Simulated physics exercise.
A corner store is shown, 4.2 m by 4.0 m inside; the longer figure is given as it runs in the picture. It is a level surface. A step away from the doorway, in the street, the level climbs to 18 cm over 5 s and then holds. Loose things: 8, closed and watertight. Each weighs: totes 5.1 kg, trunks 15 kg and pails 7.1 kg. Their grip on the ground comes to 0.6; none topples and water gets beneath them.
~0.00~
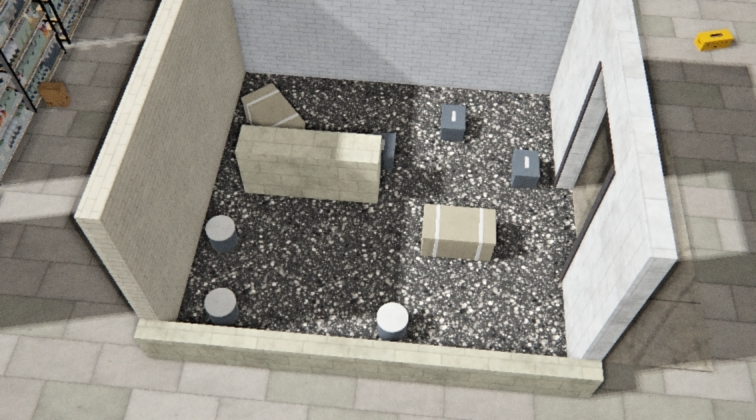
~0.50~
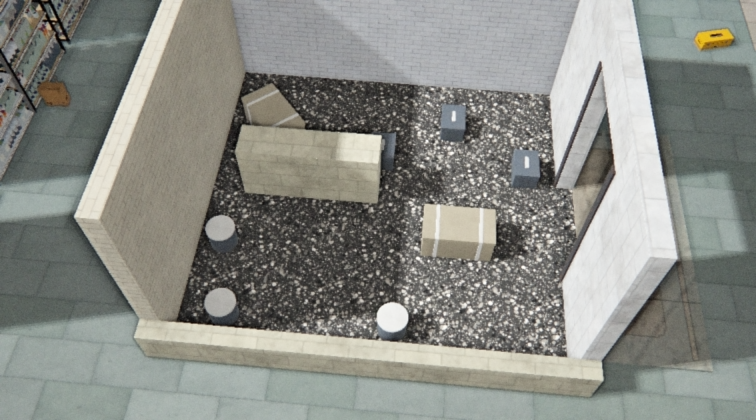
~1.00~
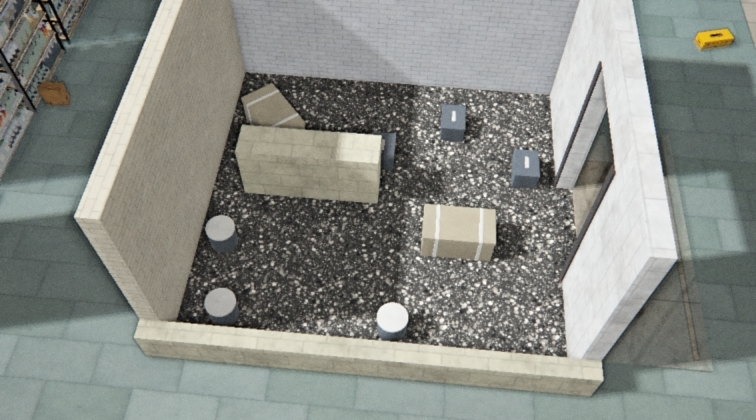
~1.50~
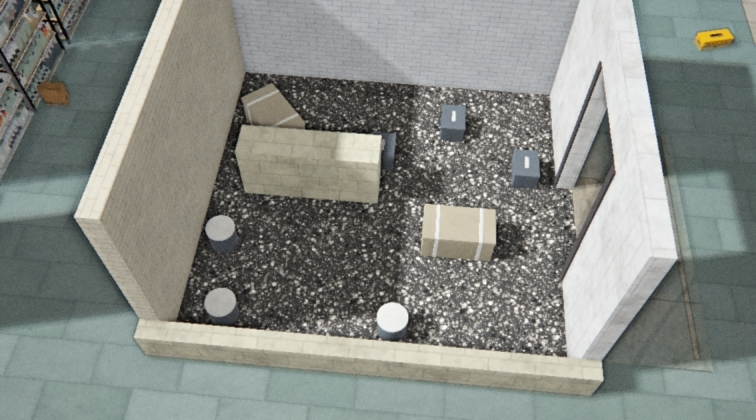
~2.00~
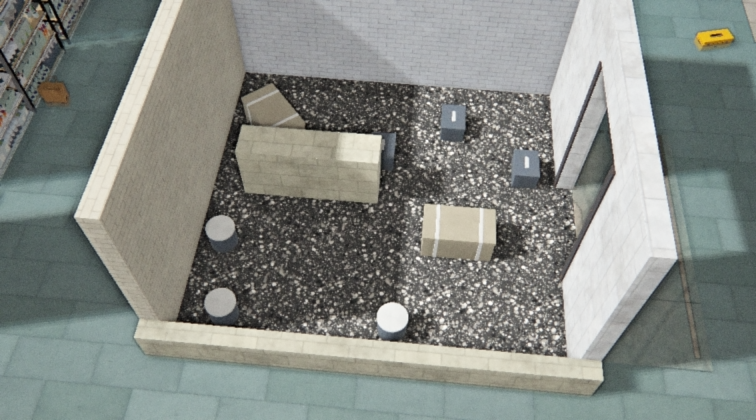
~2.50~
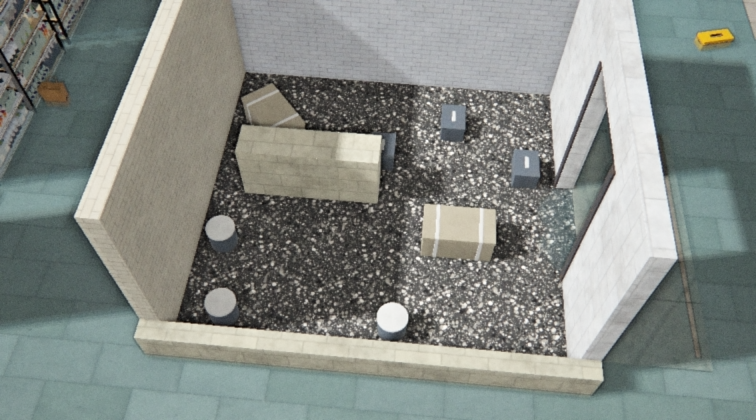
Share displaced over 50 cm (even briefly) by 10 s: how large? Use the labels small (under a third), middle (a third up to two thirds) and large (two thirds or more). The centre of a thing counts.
Small.
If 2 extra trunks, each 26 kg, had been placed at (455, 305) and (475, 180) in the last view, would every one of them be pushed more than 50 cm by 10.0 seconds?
First one stays within it, second one goes beyond it.
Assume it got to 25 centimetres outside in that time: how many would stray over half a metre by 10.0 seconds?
You'd get 5 in that case.
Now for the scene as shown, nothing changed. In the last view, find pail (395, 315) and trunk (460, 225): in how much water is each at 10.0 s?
First roughly 5 cm, second roughly 8 cm.
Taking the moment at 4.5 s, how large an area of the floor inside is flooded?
I'd estimate close to 3.5 m2.
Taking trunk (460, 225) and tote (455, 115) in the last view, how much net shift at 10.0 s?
250 cm and 0 cm respectively.
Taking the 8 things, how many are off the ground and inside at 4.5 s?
That would be 0 of them.
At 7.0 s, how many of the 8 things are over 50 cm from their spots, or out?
Result: 2.
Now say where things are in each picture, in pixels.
The first picture shows a tote at (527, 163) rests on the ground; a trunk at (460, 223), on the bottom; 0.0 m2 under water; 0 of 8 have shifted.
The second picture shows a tote at (527, 163) rests on the ground; a trunk at (460, 223) rests on the ground; water covers 0.0 m2; 0 of 8 have shifted.
The third picture shows a tote at (527, 163), on the bottom; a trunk at (460, 223), on the bottom; 0.0 m2 under water; 0 of 8 have shifted.
The fourth picture shows a tote at (527, 163) rests on the ground; a trunk at (460, 223) rests on the ground; water covers 0.0 m2; 0 of 8 have shifted.
The fifth picture shows a tote at (527, 163) rests on the ground; a trunk at (460, 223), on the bottom; water covers 0.0 m2; 0 of 8 have shifted.
The sixth picture shows a tote at (527, 163) rests on the ground; a trunk at (460, 223), on the bottom; water covers 0.1 m2; 0 of 8 have shifted.
After 3.5 s 0 of 8 are over 50 cm from their spots; 0 afloat.
After 4.5 s 0 of 8 are over 50 cm from their spots; 0 afloat.
After 7.0 s 2 of 8 are over 50 cm from their spots; 0 afloat.
After 10.0 s 2 of 8 are over 50 cm from their spots, and 2 have been at some point; 5 afloat.
